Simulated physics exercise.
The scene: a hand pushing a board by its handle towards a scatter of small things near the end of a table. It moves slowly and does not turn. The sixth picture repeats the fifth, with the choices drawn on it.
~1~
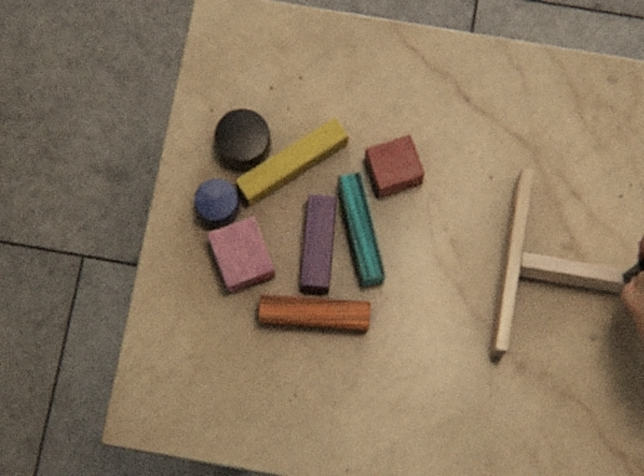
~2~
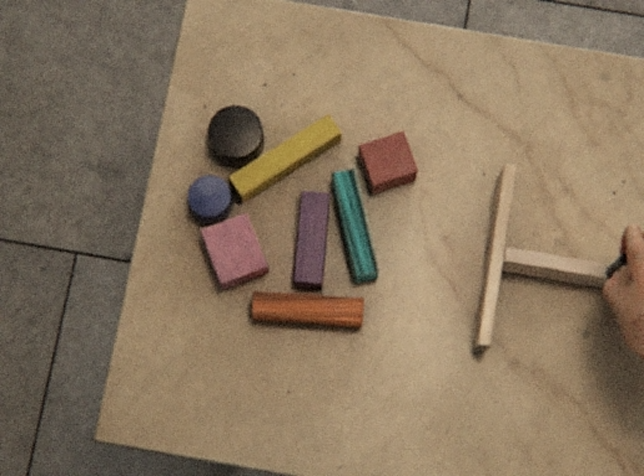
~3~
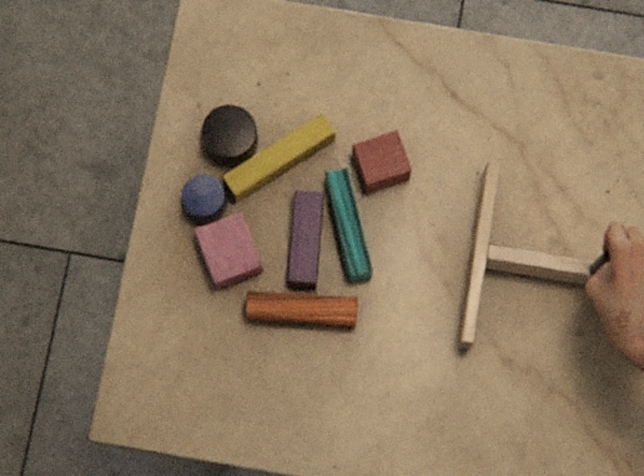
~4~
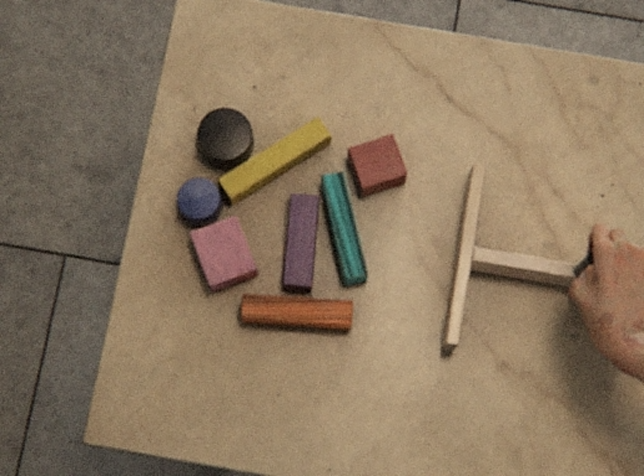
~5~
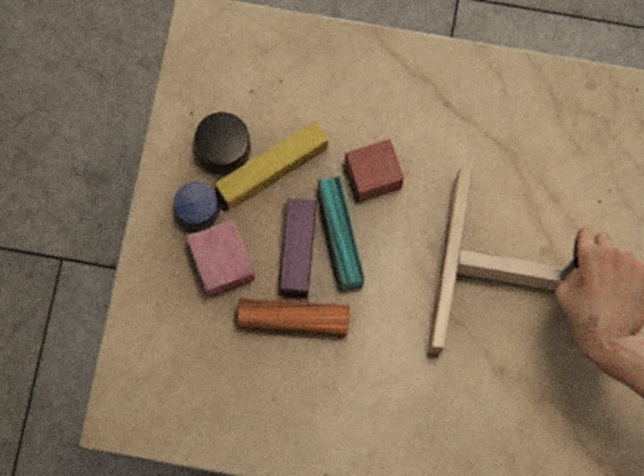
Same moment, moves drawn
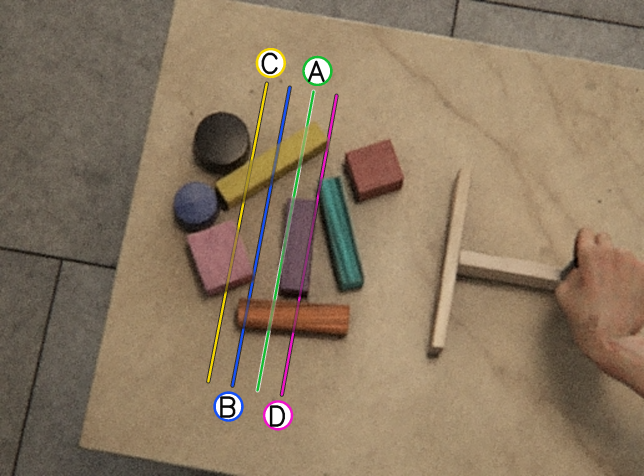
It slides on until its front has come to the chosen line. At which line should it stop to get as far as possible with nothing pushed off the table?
At C, and not beyond.
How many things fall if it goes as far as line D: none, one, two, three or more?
In all, none.
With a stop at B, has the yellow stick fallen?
By then, no.
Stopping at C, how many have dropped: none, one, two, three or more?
By then, none.
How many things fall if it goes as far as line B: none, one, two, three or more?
By then, none.
On the copy, A at (286, 237); B at (262, 233); C at (238, 229); D at (310, 241).
On C. First, board (375, 242); red block (352, 161); turquoise stick (334, 232).
Then, board (298, 229); black tin (205, 137); blue tin (191, 204).
Finally, board (242, 219); black tin (154, 127); blue tin (141, 193); nothing has fallen.
By contrast, A is safe but short; B is safe but short; D is safe but short.
